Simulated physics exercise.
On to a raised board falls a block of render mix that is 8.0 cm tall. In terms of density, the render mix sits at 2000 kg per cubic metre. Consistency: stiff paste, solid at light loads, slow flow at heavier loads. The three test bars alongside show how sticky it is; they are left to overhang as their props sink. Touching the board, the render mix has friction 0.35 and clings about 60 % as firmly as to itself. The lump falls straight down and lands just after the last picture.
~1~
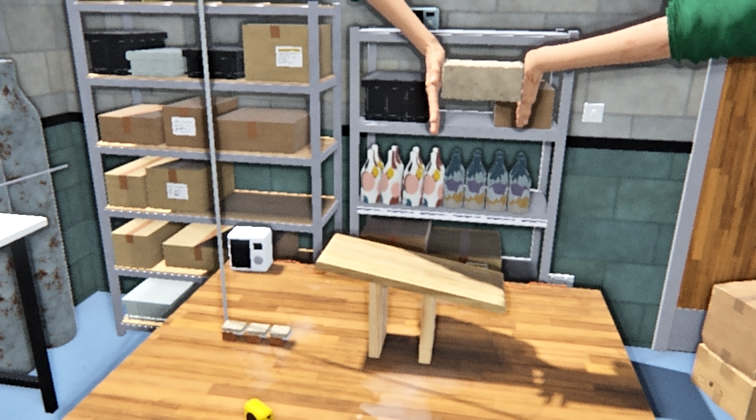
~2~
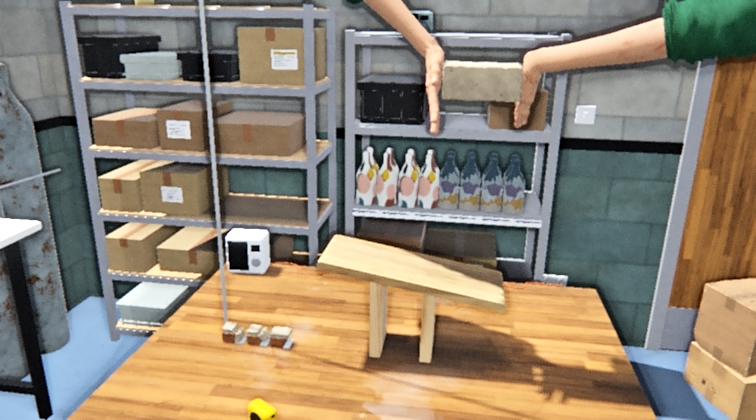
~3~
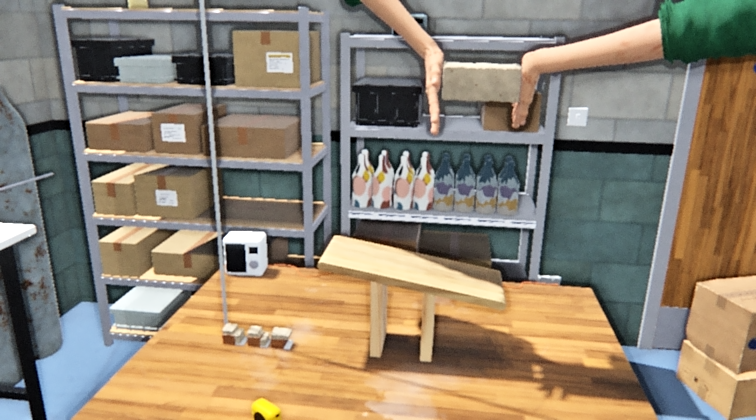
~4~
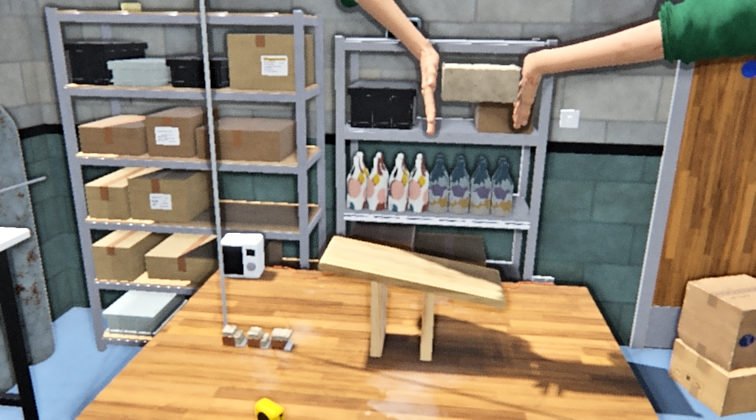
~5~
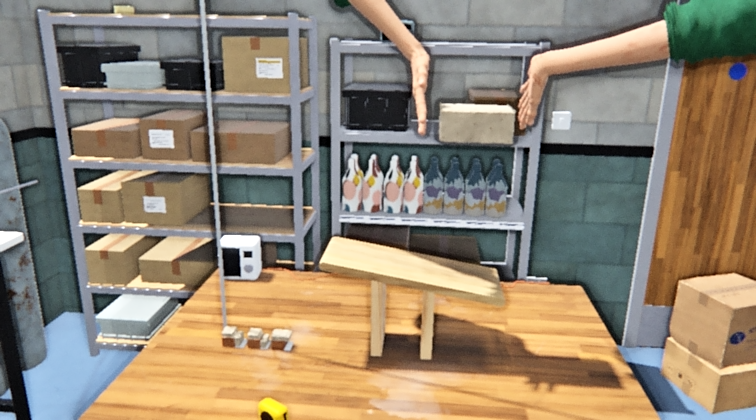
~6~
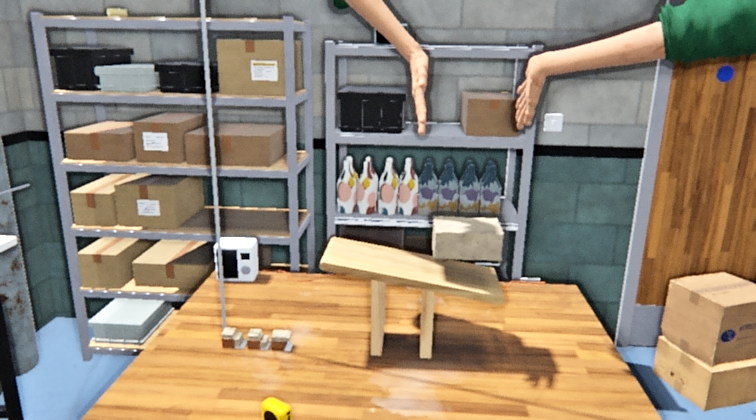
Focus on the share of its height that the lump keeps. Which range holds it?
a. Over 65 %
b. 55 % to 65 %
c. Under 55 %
Answer: A.
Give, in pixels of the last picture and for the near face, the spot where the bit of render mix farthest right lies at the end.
Pixel: Approx. (501, 291).
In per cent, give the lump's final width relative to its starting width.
Around 140 % of the starting width.
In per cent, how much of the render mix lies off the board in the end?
About 30 % ends up off the board.
Then, 0.11 s after the last picture, it stands 69 % of its first height and 5 % has gone off the board.
Then, 0.25 s after the last picture, it stands 69 % of its first height and 29 % has gone off the board.
Then, 0.38 s after the last picture, it stands 69 % of its first height and 29 % has gone off the board.
Then, 0.51 s after the last picture, it stands 69 % of its first height and 29 % has gone off the board.
Then, 0.61 s after the last picture, at the end, it stands 69 % of its first height and 29 % has gone off the board.
